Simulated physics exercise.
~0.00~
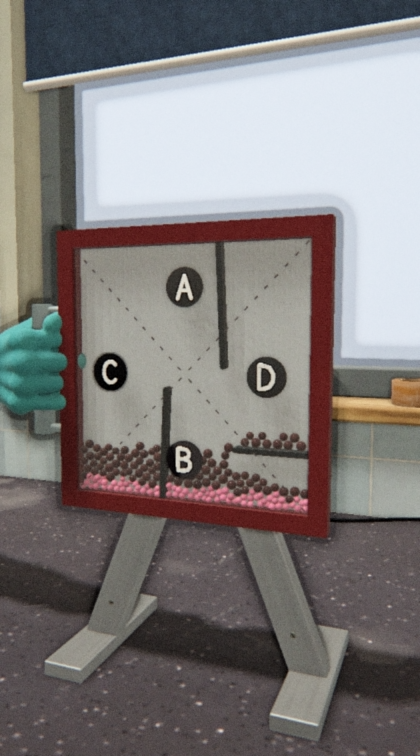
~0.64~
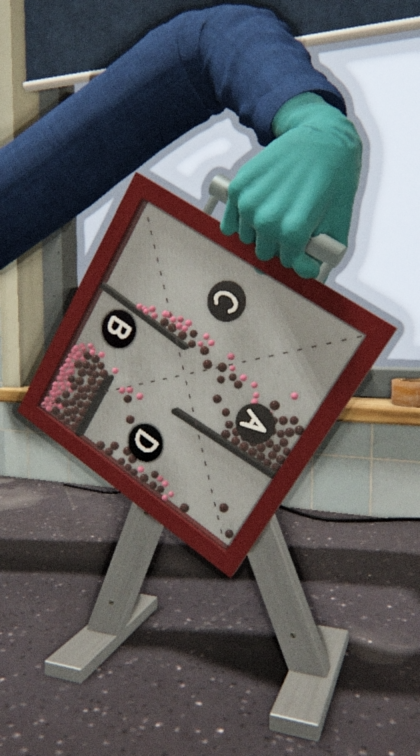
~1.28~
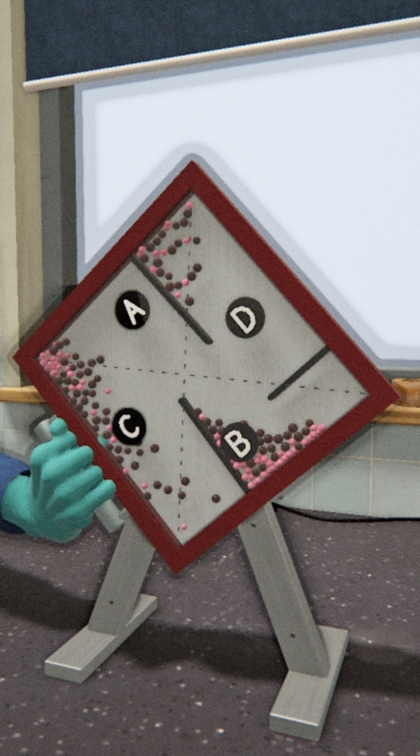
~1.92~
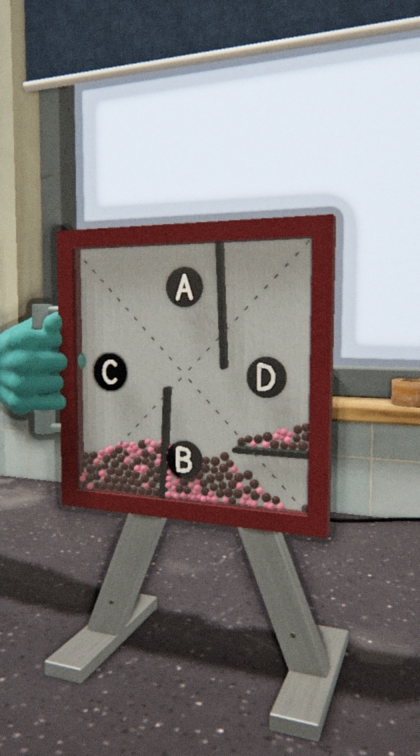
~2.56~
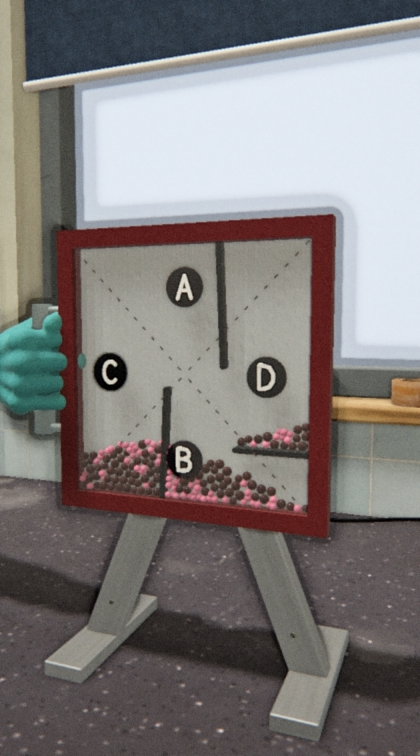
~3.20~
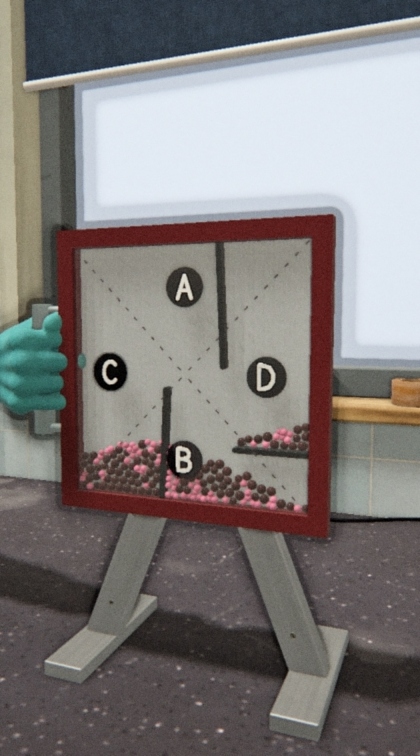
A gloved hand turns the red-framed box clockwise until its tumbling beads settle, mixed, at the bottom.
